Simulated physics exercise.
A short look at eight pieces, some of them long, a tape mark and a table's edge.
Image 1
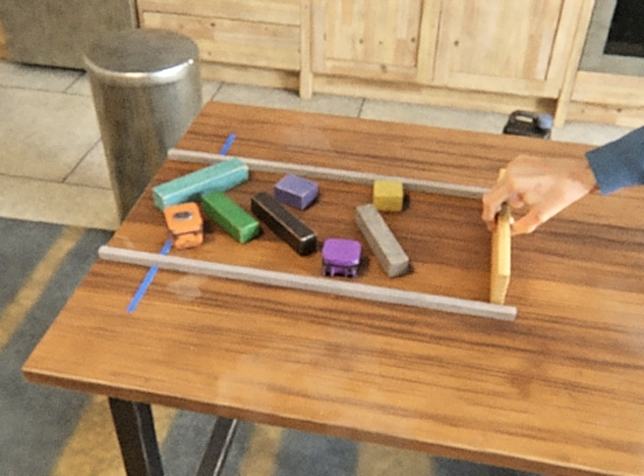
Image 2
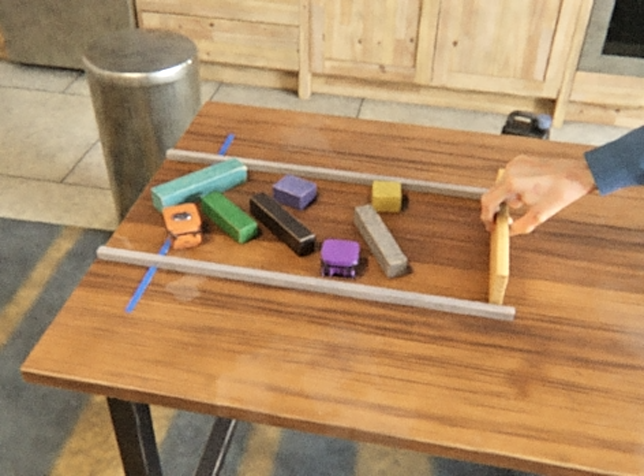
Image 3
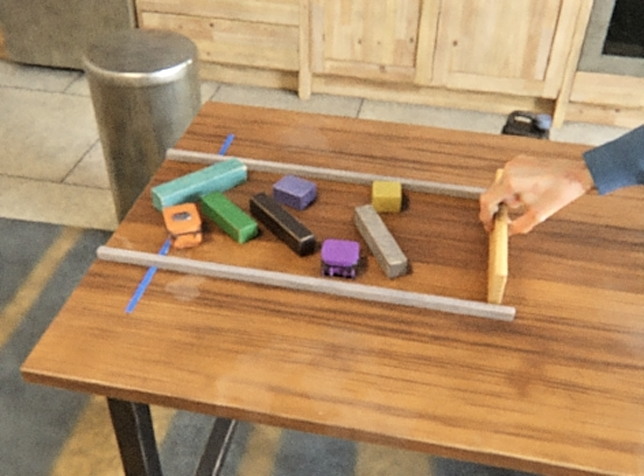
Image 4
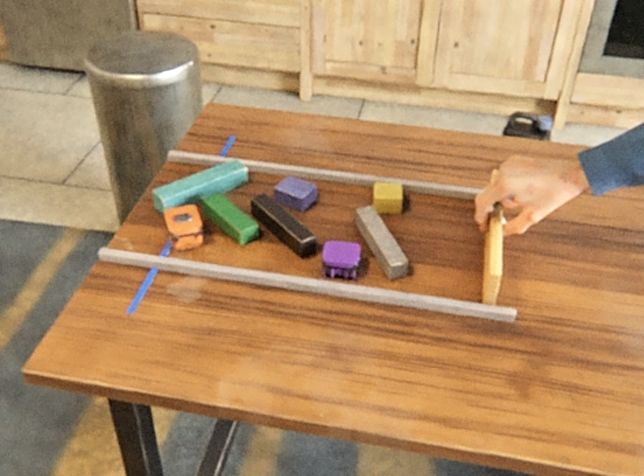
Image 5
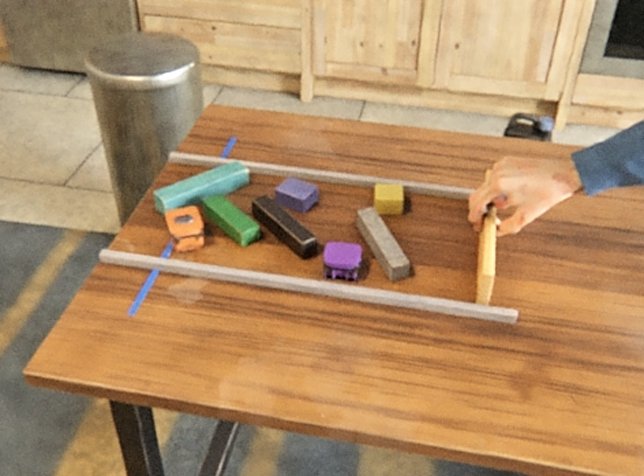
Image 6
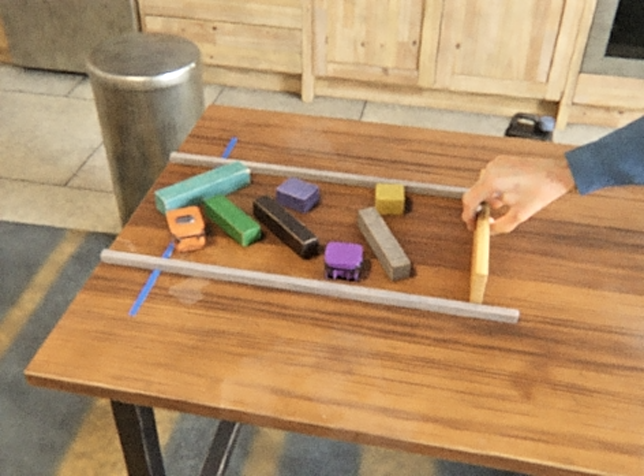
A hand held a wooden board upright at the right end of two rails on a table, then slid it slightly left, while the colourful blocks between the rails stayed still.
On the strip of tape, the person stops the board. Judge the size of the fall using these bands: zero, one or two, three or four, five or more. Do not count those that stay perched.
I expect three or else four of them will drop off.
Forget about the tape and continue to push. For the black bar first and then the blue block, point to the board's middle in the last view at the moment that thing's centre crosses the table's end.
About (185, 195), and about (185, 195) for the other.
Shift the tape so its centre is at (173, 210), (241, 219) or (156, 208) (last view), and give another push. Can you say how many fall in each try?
Try 1: 5; try 2: 0; try 3: 6.
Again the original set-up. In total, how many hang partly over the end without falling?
The tally is 2.
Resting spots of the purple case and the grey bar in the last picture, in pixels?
Okay, so first (134, 242), and next (177, 214).
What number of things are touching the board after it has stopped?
It is in contact with 2.
Early on, none off yet; turquoise bar at rest near (204, 188); orange case at rest near (186, 230); green bar at rest near (232, 220).
A while later, none off yet; turquoise bar at rest near (204, 188); orange case at rest near (186, 230); green bar moving near (227, 221).
Further along, none off yet; turquoise bar travelled a little near (163, 180); orange case travelled about its own width near (140, 233); green bar travelled about its own width near (162, 216).
Finally, the number that fall off is three or four; lost, green bar, orange case and turquoise bar.
